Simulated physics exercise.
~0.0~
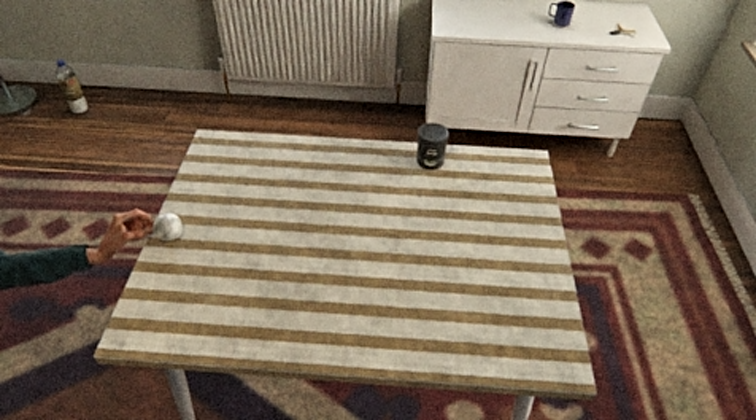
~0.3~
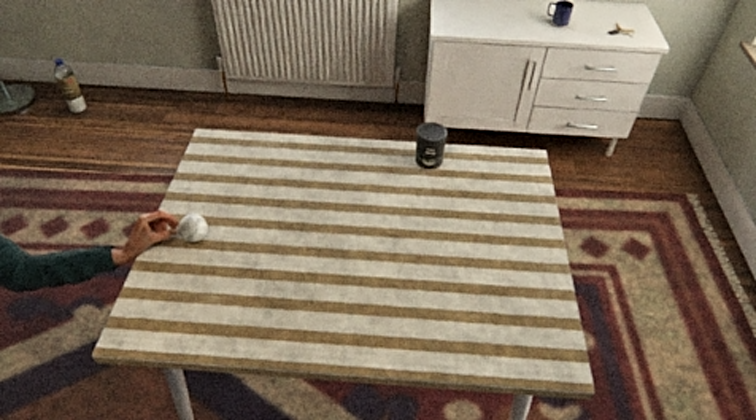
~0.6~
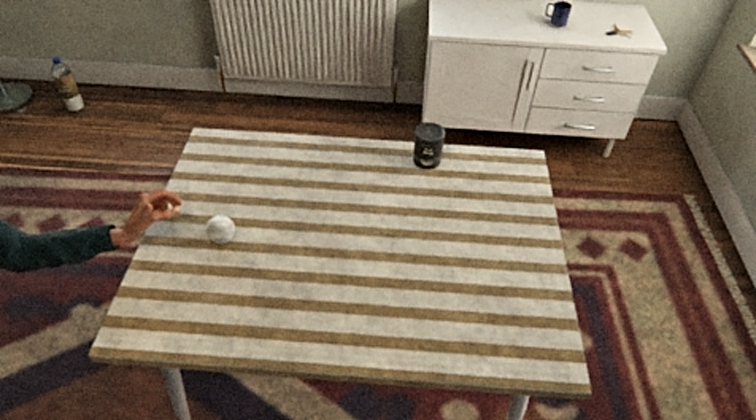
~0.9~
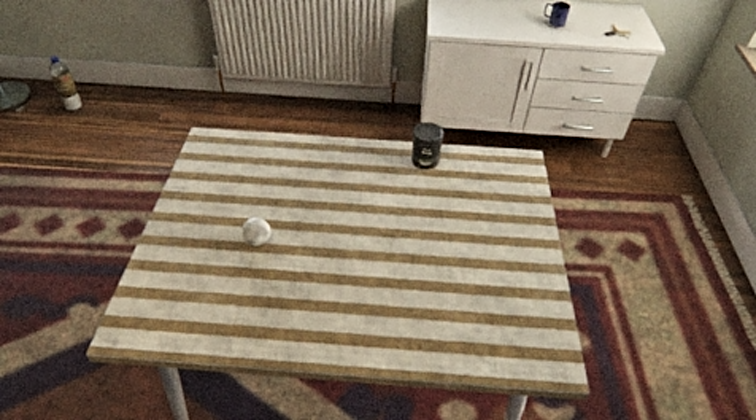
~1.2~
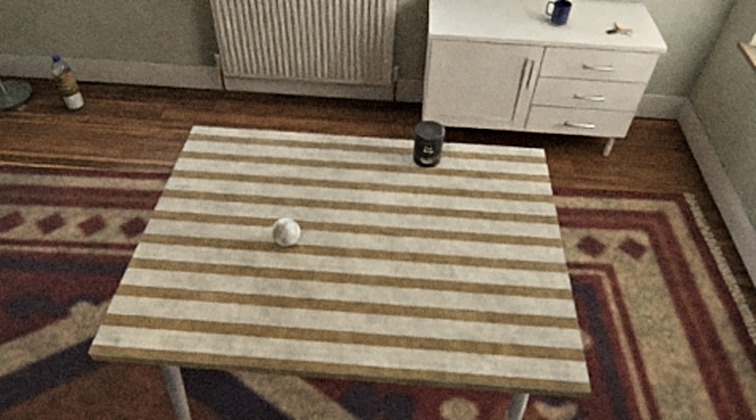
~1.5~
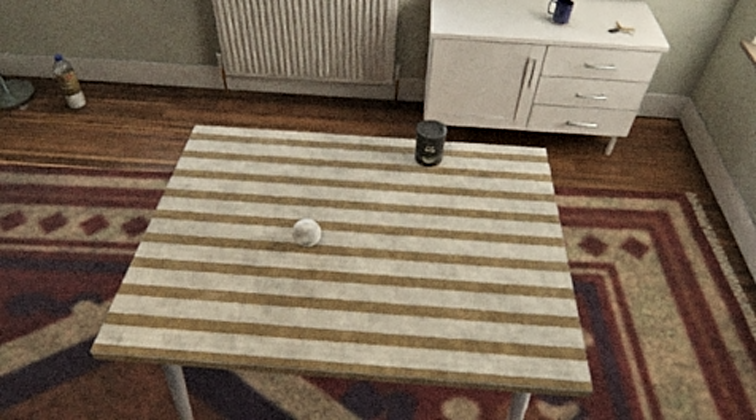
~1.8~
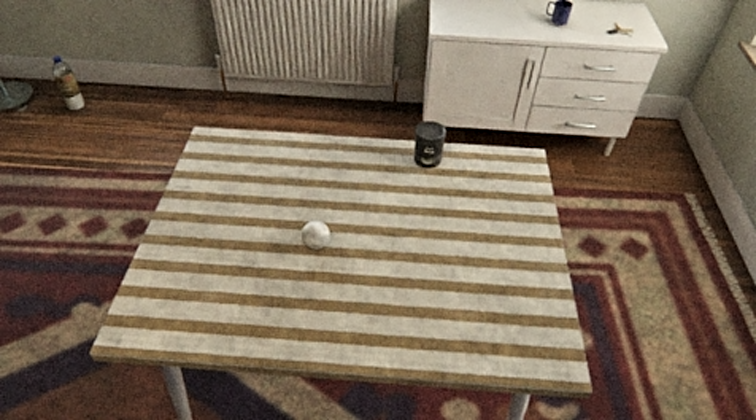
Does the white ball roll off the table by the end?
No, the white ball stays on the table, slowing down as it nears the middle.
On a striped table, a hand pushes a white ball right, and it slows near the middle.
